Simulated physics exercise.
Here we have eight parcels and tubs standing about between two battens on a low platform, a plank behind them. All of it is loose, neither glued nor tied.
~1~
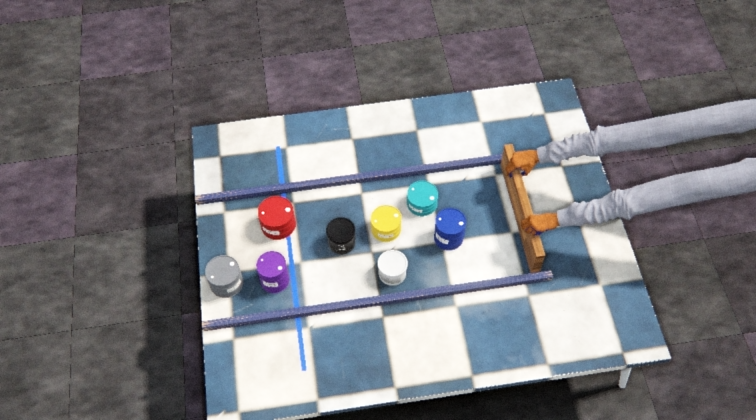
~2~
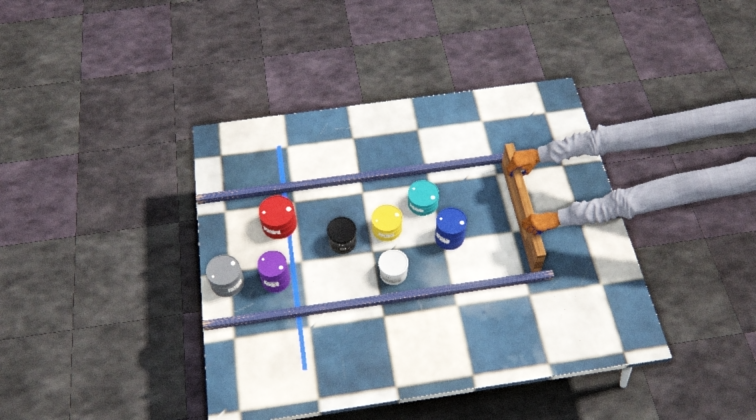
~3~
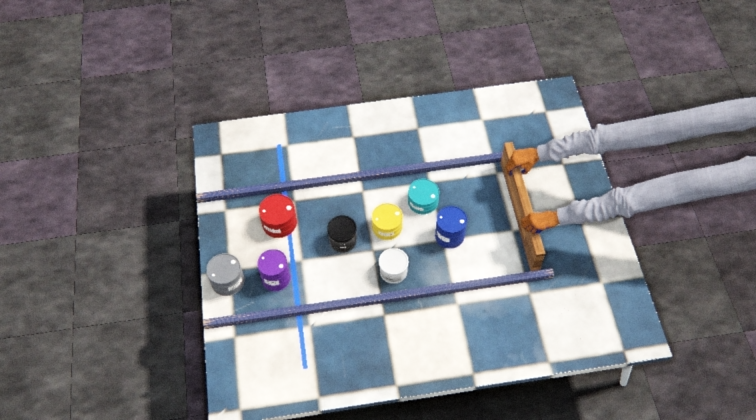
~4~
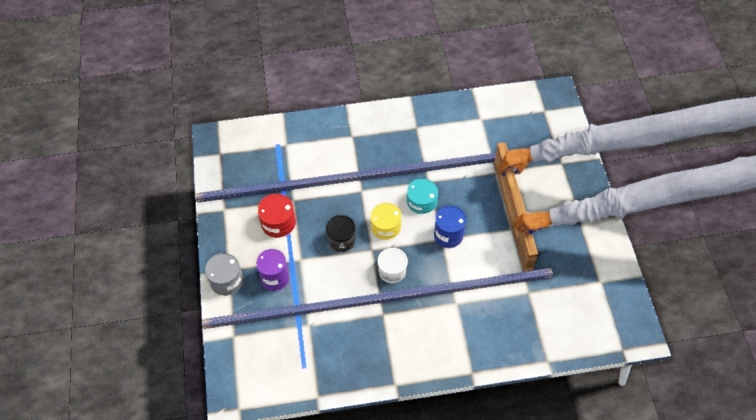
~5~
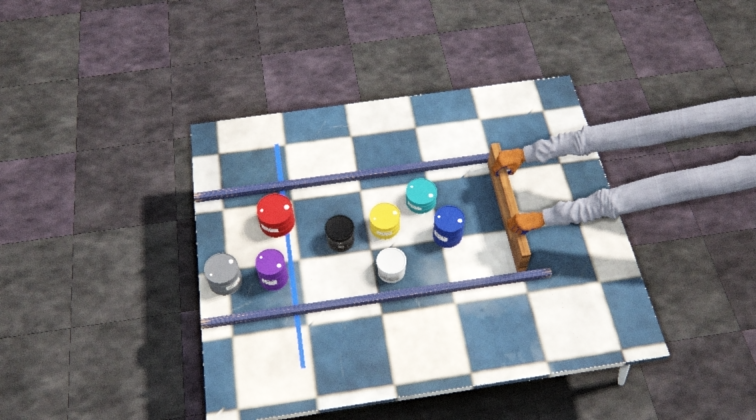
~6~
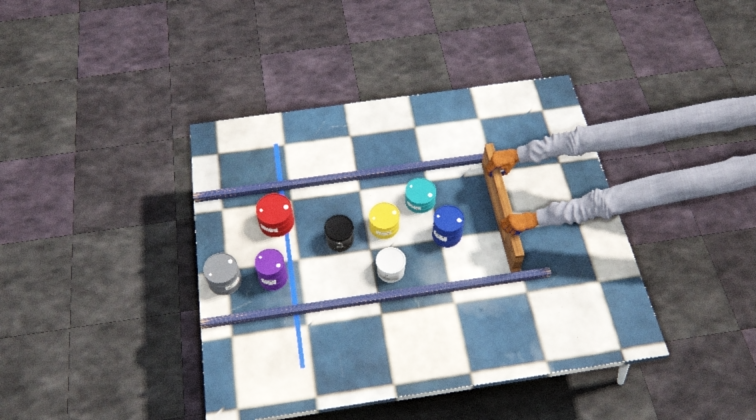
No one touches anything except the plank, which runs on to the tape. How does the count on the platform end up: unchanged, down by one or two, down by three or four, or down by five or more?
The edge claims nothing.
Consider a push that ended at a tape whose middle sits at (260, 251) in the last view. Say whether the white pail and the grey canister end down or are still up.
Here's how it goes: The white pail stays where it is, and the grey canister goes down.
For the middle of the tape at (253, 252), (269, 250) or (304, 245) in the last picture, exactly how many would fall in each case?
You'd get 1, then 0, then 0.
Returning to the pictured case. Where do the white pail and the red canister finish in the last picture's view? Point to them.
In the last picture the first middle sits at (279, 286) and the other at (240, 223).
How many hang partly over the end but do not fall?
0, I think.
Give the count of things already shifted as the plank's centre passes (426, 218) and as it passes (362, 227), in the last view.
2 by the first point, 5 by the second.
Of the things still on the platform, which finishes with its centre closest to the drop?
Grey canister.
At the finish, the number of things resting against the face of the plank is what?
That would be 4 of them.
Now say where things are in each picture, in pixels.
In the first picture, grey canister (225, 277); purple canister (273, 272); red canister (277, 218); plank (522, 208); tape (290, 250).
In the second picture, purple canister (274, 272); black pail (342, 236).
In the third picture, red canister (278, 216); blue canister (451, 228).
In the fourth picture, grey canister (225, 274); yellow canister (386, 221).
In the fifth picture, purple canister (272, 270); white pail (391, 266).
In the sixth picture, grey canister (223, 274); purple canister (271, 270); red canister (275, 215); plank (502, 207); tape (288, 247).
Soon after, none off yet; grey canister at rest near (223, 274); purple canister at rest near (271, 270); red canister at rest near (275, 215).
At rest, the number that fall off is zero.
